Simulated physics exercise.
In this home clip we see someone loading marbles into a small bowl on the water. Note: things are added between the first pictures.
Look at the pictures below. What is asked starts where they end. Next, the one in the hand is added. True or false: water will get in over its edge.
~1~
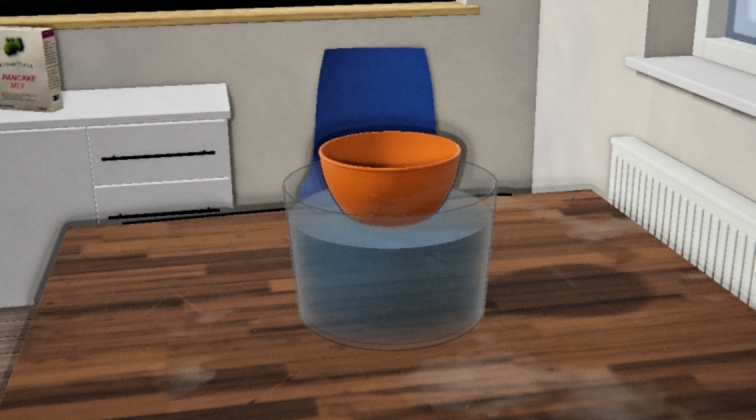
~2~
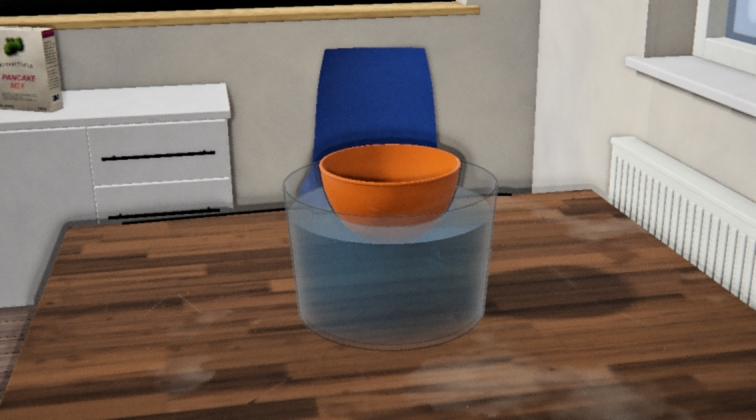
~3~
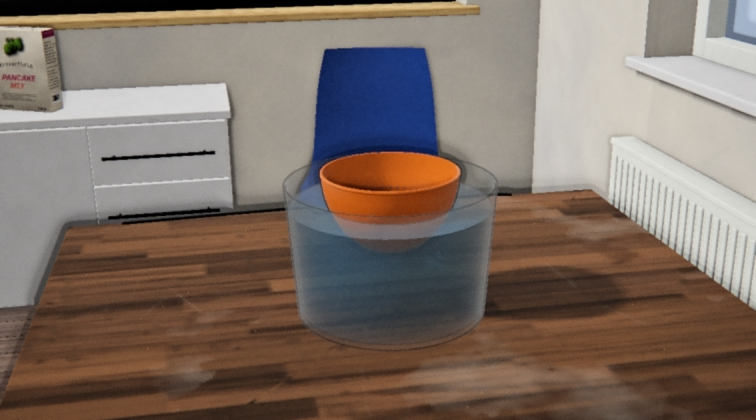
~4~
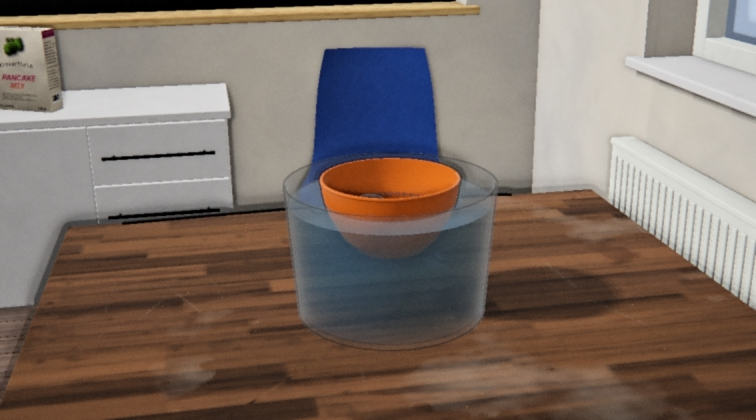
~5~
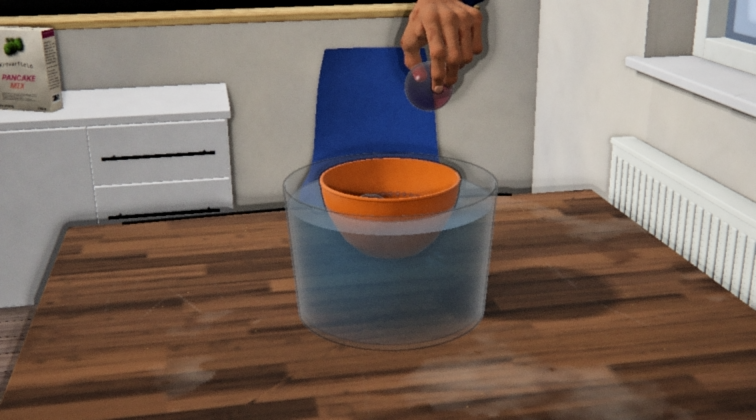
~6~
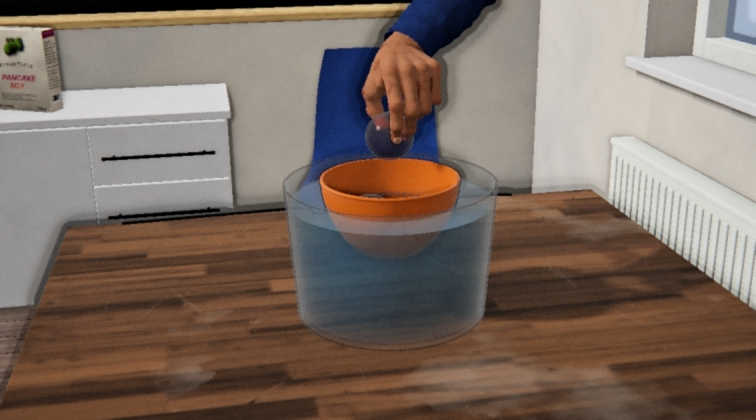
False.
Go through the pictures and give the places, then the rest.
Small bowl (390, 150) empty; most of its side above the surface, in the first picture.
Small bowl (390, 164) with one aboard; about two thirds of its side above the surface, in the second picture.
Small bowl (390, 173) with two aboard; about half of its side above the surface, in the third picture.
Small bowl (390, 179) with three aboard; about a third of its side above the surface, in the fourth picture.
Small bowl (390, 179) with three aboard; about a third of its side above the surface; the next glass marble in the hand at (429, 87), in the fifth picture.
Small bowl (390, 179) with three aboard; about a third of its side above the surface; the next glass marble in the hand at (390, 136), in the sixth picture.
Soon after, the glass marble is in and the small bowl dips.
Later, it steadies; about a fifth of its side above the surface.
In the end, the small bowl floats; about a fifth of its side above the surface.
